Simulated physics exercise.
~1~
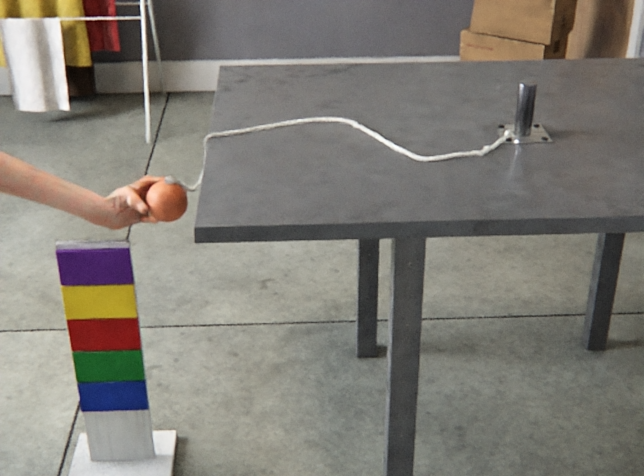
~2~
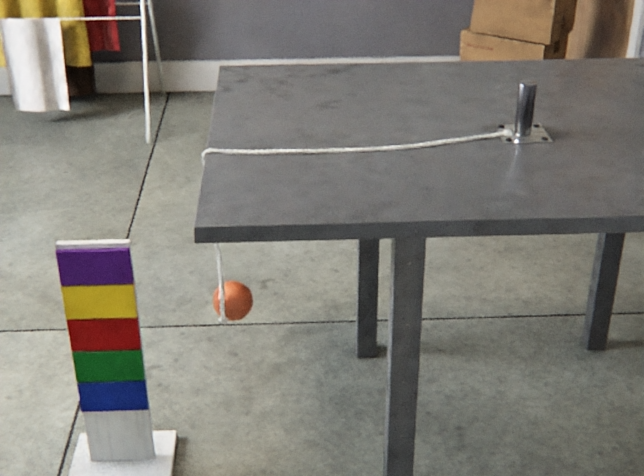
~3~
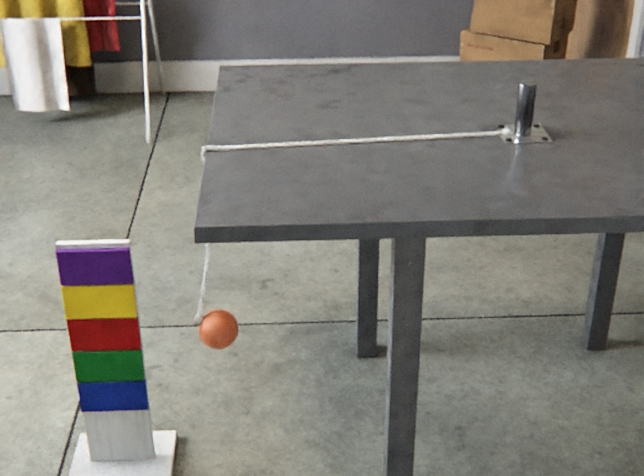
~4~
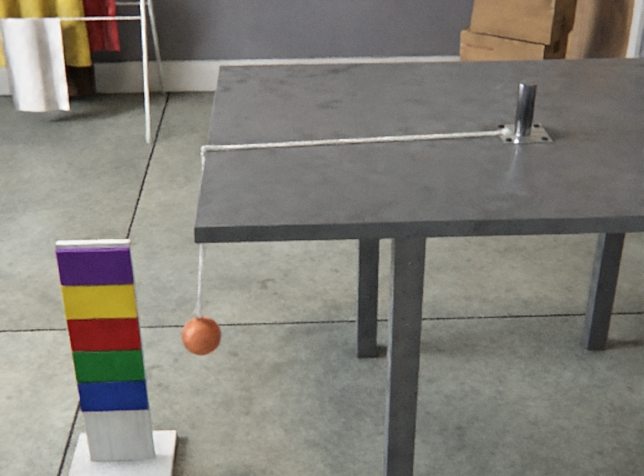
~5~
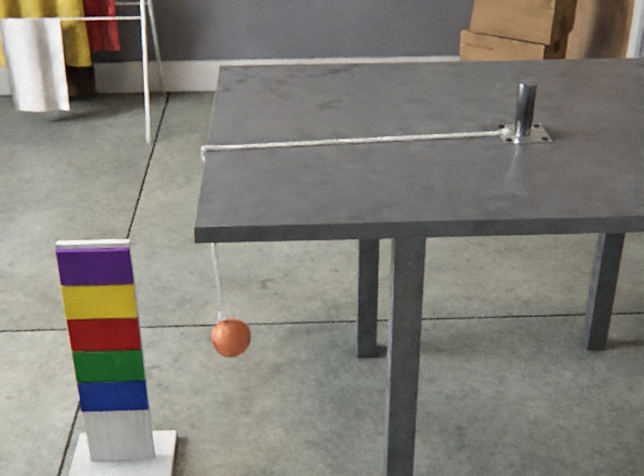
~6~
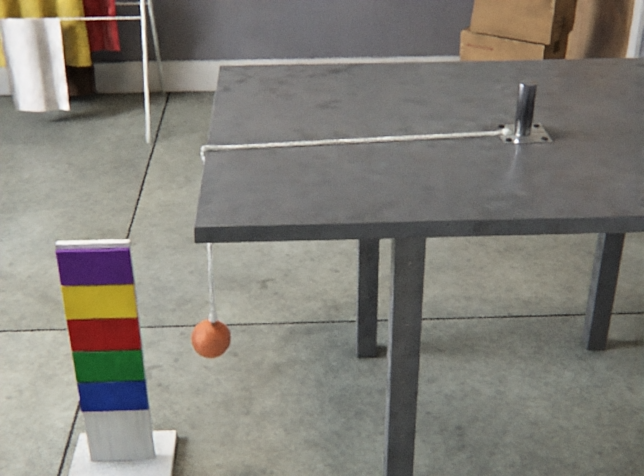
A round orange object tied to a white cord drops from a hand beside a gray table, pulling the cord straight from its metal post, then sways slightly left and right below the table's edge, ending level with the red band on the striped upright board.
